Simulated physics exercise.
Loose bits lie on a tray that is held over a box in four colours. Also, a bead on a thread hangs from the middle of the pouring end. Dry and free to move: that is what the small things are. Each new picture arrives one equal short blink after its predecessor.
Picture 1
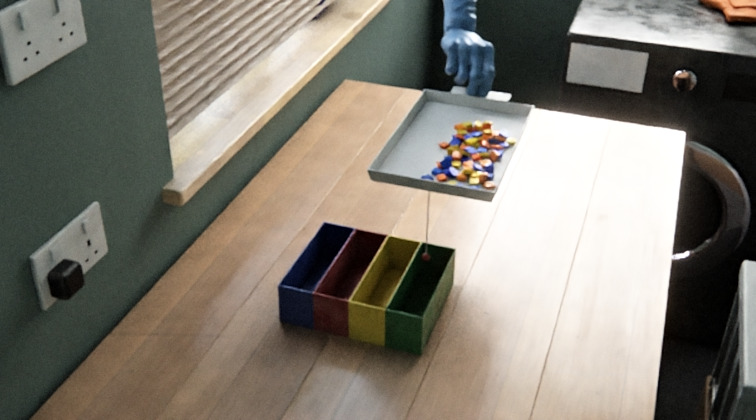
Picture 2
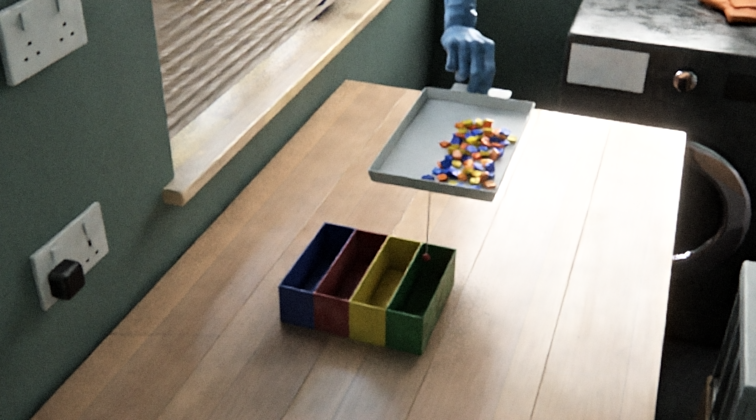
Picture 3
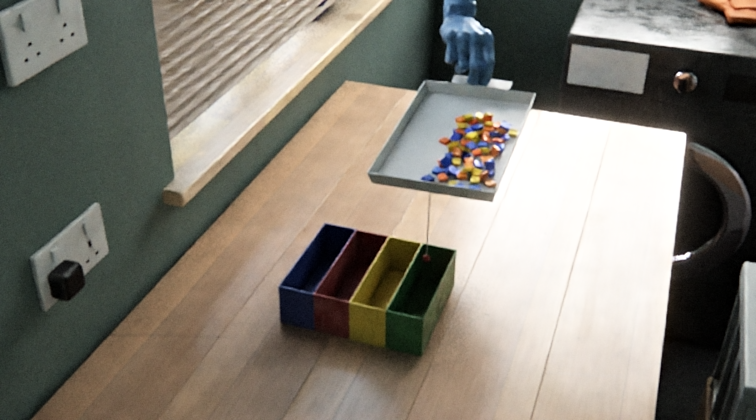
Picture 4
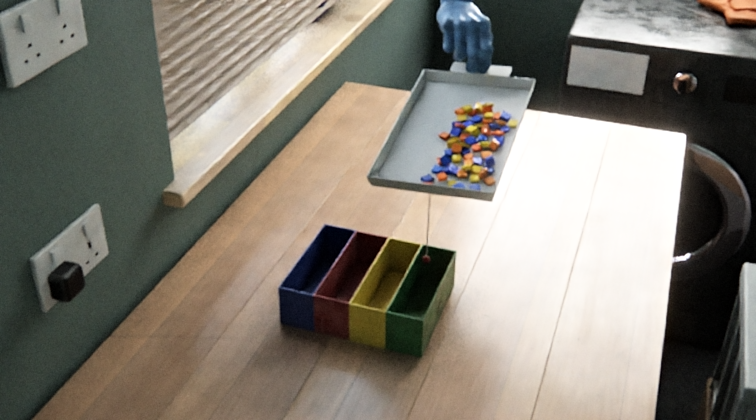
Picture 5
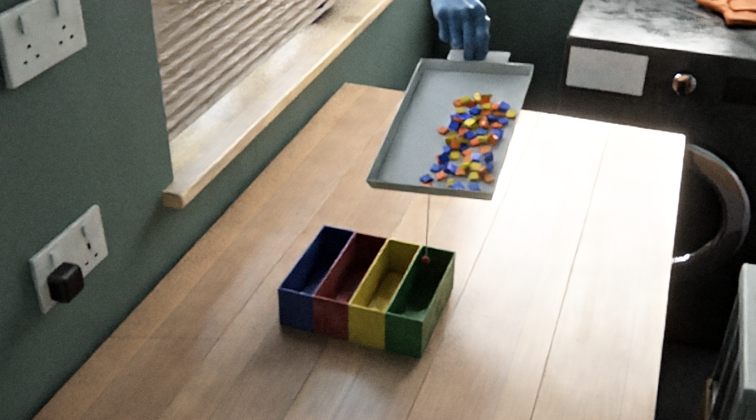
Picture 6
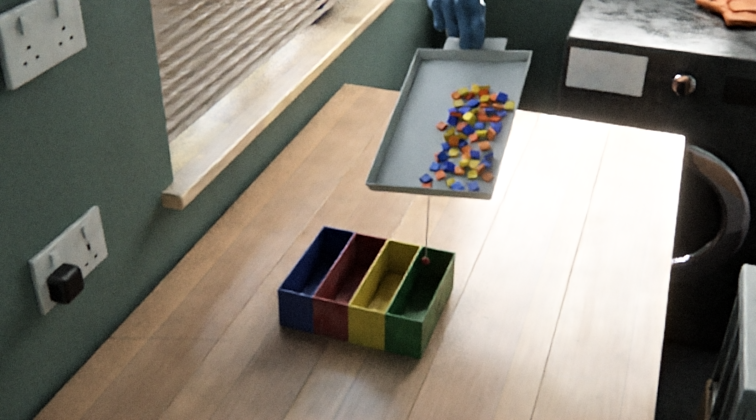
On a wooden worktop, a blue-gloved hand gradually raising the back of a tray of colourful pieces above a four-coloured box.
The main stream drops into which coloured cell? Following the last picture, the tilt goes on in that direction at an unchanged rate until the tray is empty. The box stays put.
It drops into the yellow cell.
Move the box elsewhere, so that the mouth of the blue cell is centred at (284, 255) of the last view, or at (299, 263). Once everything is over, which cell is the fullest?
For the first spot the answer is that green cell, and for the second spot it is yellow.
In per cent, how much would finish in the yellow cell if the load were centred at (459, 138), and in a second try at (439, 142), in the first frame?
Around 40 percent the first time, around 50 percent the second.
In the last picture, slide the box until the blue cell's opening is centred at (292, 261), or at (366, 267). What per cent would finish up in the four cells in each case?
You'd get near 80 percent first and near 100 percent next.
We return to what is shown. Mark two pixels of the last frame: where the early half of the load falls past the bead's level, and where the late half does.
I'd put it at roughly (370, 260), and after that at roughly (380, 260).
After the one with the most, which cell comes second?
Second: Red.
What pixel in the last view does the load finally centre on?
I'd place the middle at about (375, 314).
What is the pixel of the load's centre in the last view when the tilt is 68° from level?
Its middle sits at about pixel (403, 183).
Shortly afterwards, tray tipped steeply; the bulk on the tray; near a quarter falling or outside the box.
Next, tray tipped past a quarter turn; near half on the tray; near a quarter in the red cell; a little in the yellow cell; a little in the green cell; a little falling or outside the box.
Some moments later, tray tipped past a quarter turn; near half in the yellow cell; near a third in the red cell; a little in the green cell; only a few falling or outside the box.
In the end, tray tipped past a quarter turn; near half in the yellow cell; near a third in the red cell; a little in the green cell; none at all in the blue cell; only a few outside the box.
